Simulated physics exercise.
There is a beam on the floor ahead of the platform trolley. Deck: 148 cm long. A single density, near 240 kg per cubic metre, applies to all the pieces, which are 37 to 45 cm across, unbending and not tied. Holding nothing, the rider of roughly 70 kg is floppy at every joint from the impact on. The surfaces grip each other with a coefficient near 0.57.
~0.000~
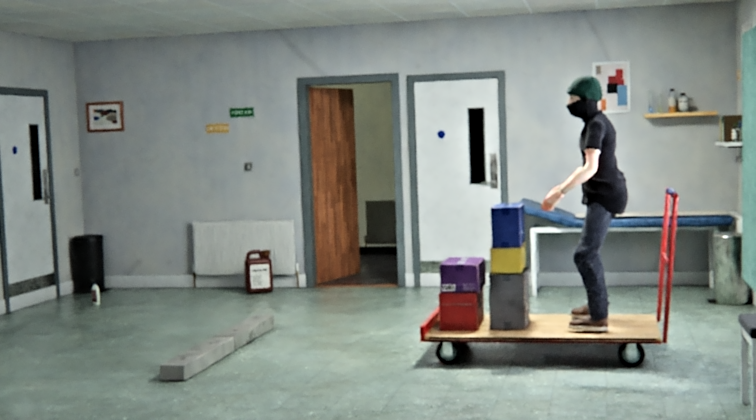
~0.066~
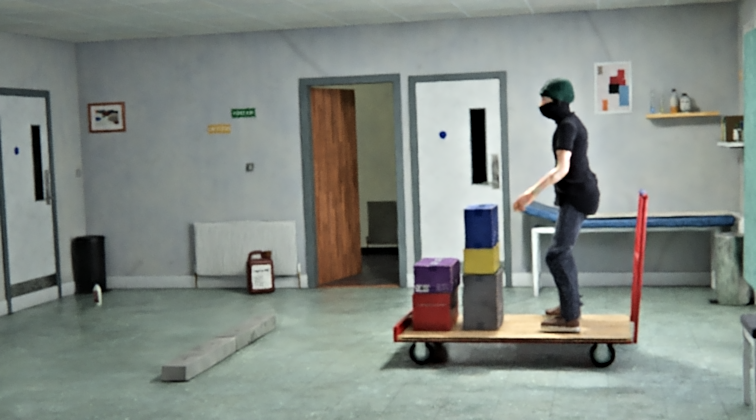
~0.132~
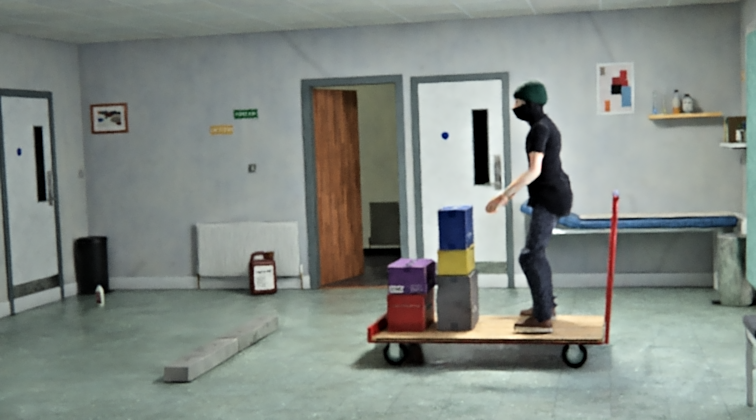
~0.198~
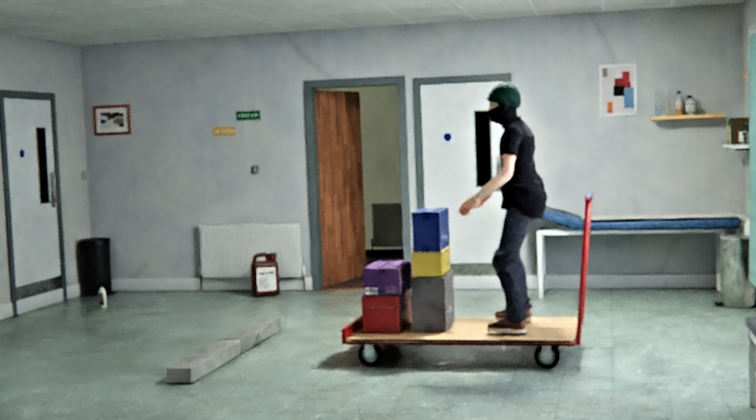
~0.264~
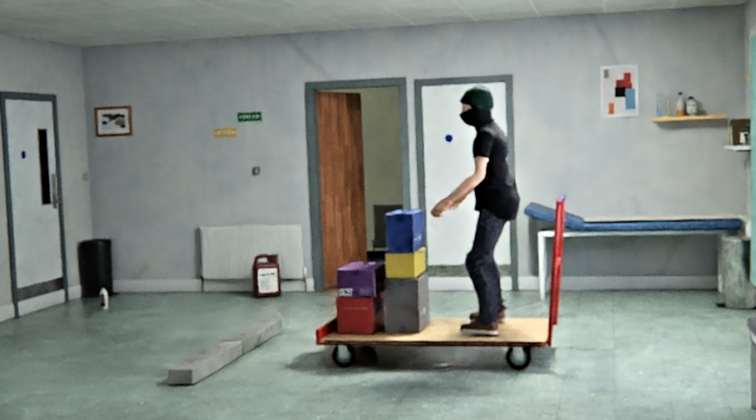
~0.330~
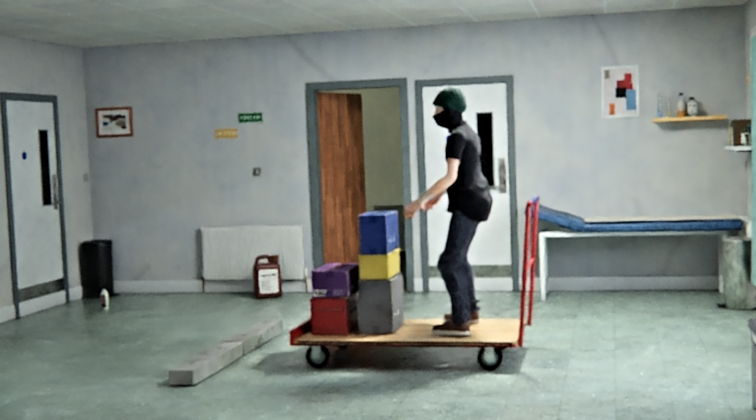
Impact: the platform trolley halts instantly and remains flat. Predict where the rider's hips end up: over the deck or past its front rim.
Past the front rim.
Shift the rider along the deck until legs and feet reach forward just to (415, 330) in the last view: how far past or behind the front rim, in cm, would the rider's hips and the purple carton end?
The hips would end 20 cm past the front rim and the purple one 100 cm past it.
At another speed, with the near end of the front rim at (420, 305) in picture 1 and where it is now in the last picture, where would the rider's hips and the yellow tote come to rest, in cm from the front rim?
Rest points: Hips at 40 cm behind, yellow at 50 cm past.
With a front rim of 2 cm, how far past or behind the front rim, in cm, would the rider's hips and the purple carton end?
The hips would come to rest 40 cm past the front rim, the purple one 120 cm past it.
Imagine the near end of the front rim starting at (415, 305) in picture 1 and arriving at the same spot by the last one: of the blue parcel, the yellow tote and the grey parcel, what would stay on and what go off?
Result: Blue lost; yellow lost; grey kept.
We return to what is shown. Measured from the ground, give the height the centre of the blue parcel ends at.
Some 15 cm up.
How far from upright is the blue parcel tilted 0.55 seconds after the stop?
Some 160°.
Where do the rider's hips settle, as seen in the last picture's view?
Resting point approx. (201, 323).
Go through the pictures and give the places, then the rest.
Hips (605, 194), yellow tote (508, 258), rim corner (422, 336); 151 cm still to roll, in the first picture.
Hips (577, 195), yellow tote (482, 258), rim corner (395, 336); 132 cm still to roll, in the second picture.
Hips (550, 197), yellow tote (456, 260), rim corner (369, 337); 113 cm still to roll, in the third picture.
Hips (524, 199), yellow tote (431, 261), rim corner (344, 338); 94 cm still to roll, in the fourth picture.
Hips (497, 201), yellow tote (406, 263), rim corner (318, 340); 76 cm still to roll, in the fifth picture.
Hips (470, 202), yellow tote (380, 264), rim corner (292, 340); 57 cm still to roll. Speed about 2.9 m/s, in the sixth picture.
Impact comes at 0.53 s.
After 1.08 s the rider's hips are 18 cm behind the rim, near (252, 267) in the last picture's view.
After 1.53 s the rider's hips are 13 cm past the rim, near (212, 289) in the last picture's view.
At rest, 4.5 s, past the rim, yellow tote, blue parcel, purple carton and the rider's hips; behind it, red toolbox and grey parcel.
